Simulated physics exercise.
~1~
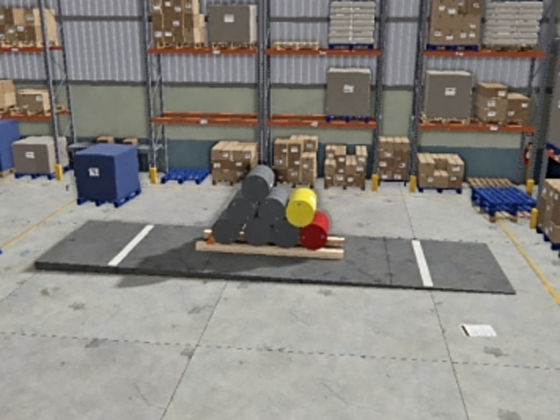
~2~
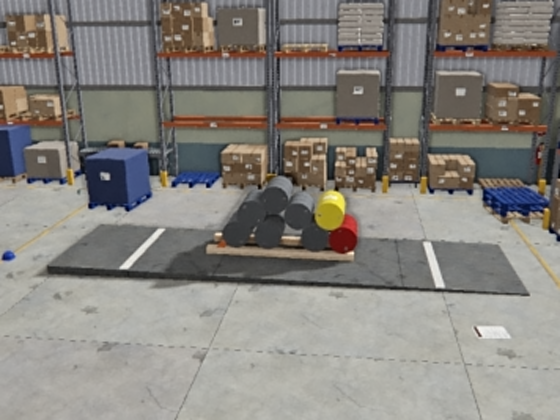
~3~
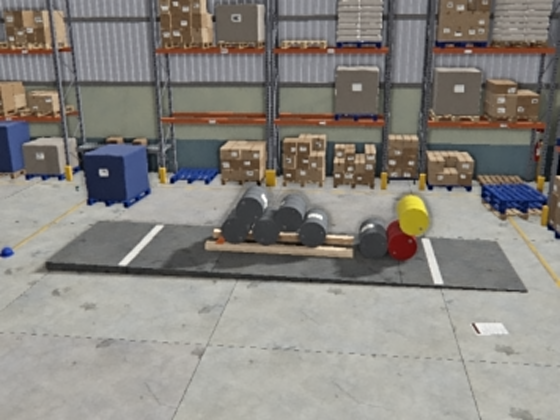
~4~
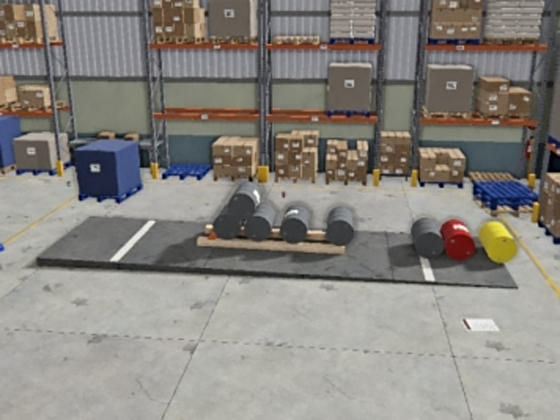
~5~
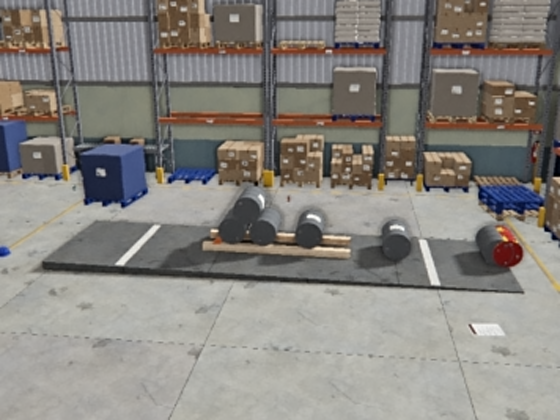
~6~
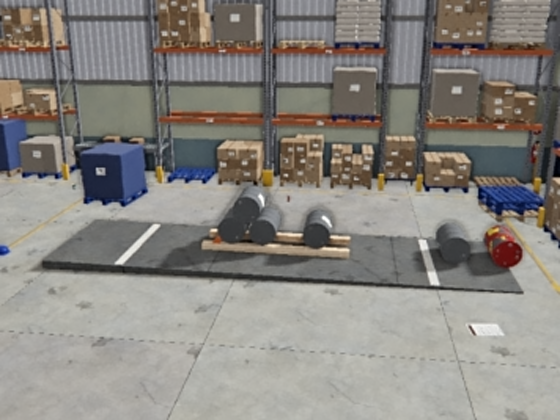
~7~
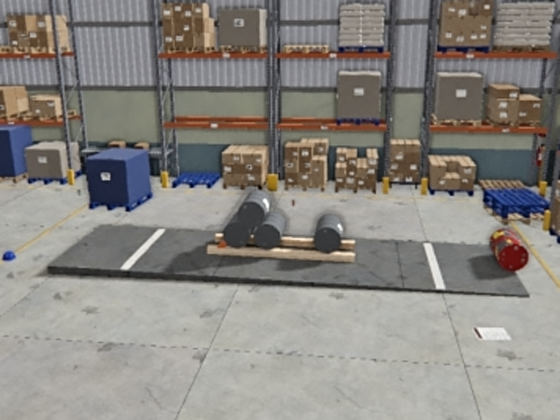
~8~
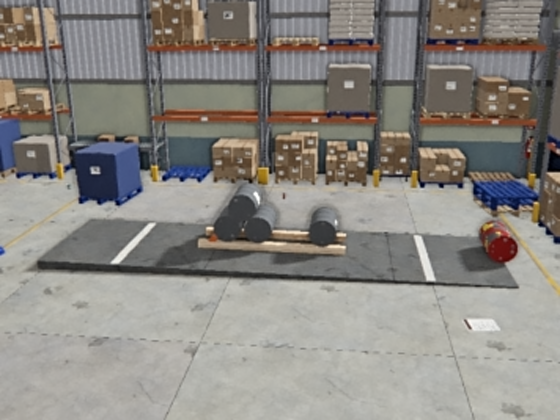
Warehouse floor with stacked drums spilling right off timber bearers, red and yellow rolling past a white line, some grey ones staying.
